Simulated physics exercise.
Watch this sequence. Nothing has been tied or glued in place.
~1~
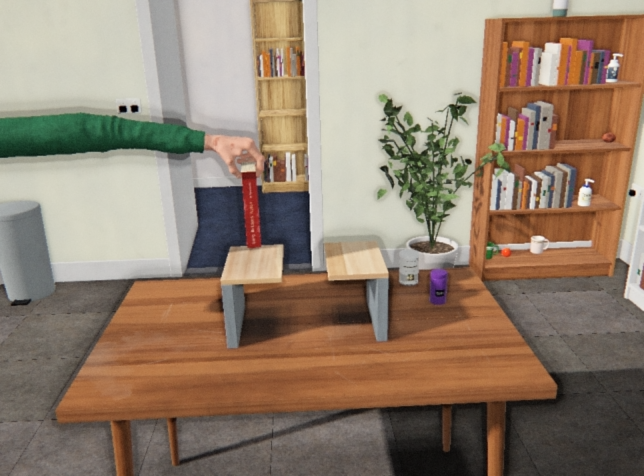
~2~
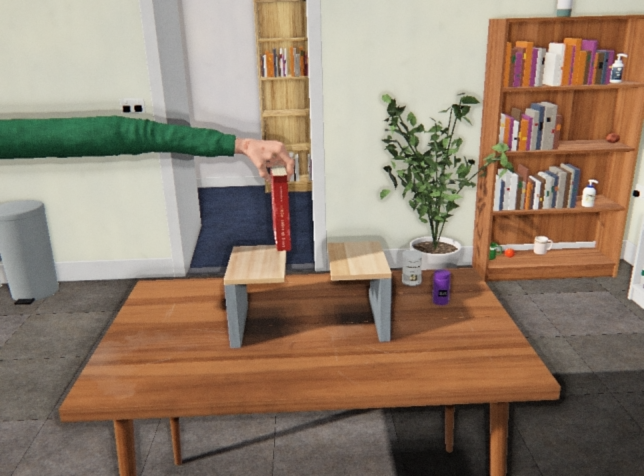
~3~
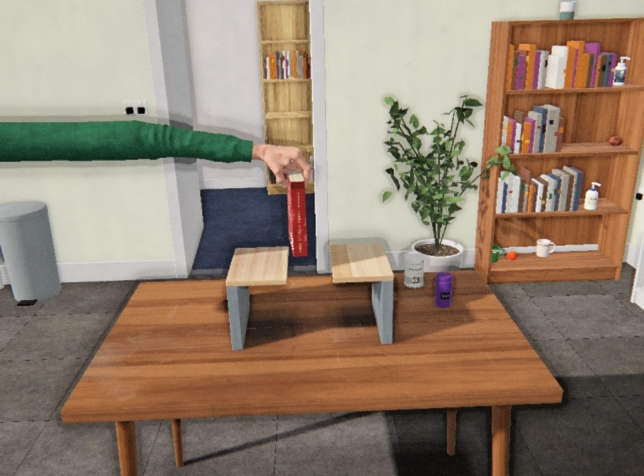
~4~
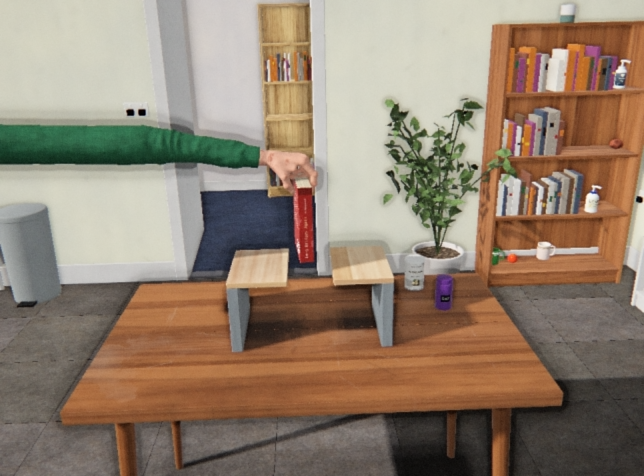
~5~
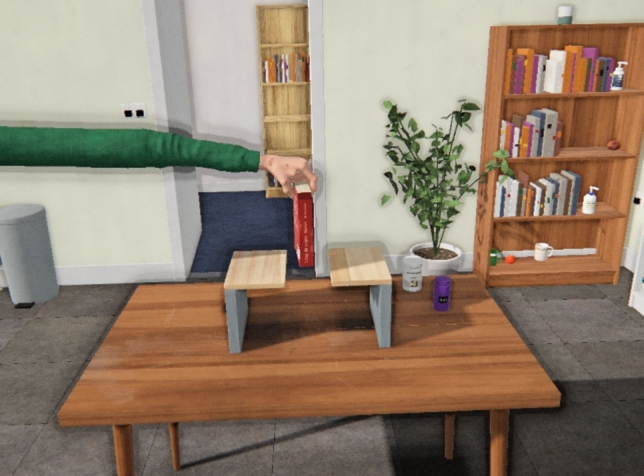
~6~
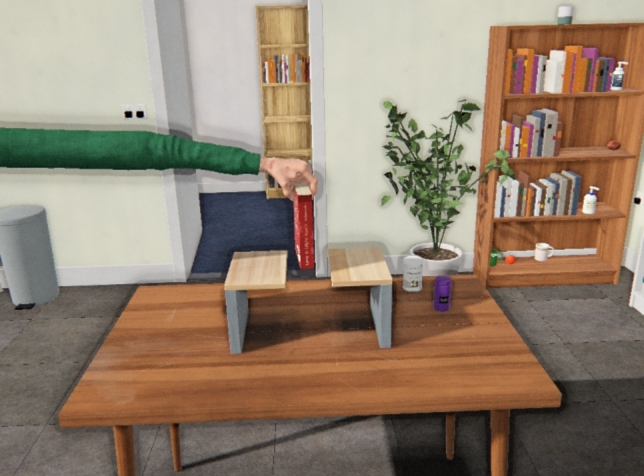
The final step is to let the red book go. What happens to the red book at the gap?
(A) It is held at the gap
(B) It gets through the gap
Option B: It gets through the gap.
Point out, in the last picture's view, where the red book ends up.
It ends up near (306, 299).
Then, 0.20 s later than the last frame, red book moved a little near (304, 240).
Then, 0.30 s later than the last frame, red book moved about its own width near (305, 288).
When it is over, moved from the start, red book; the other 2 as before. End places, in pixels of the last picture, red book near (306, 298). The book goes down the gap.
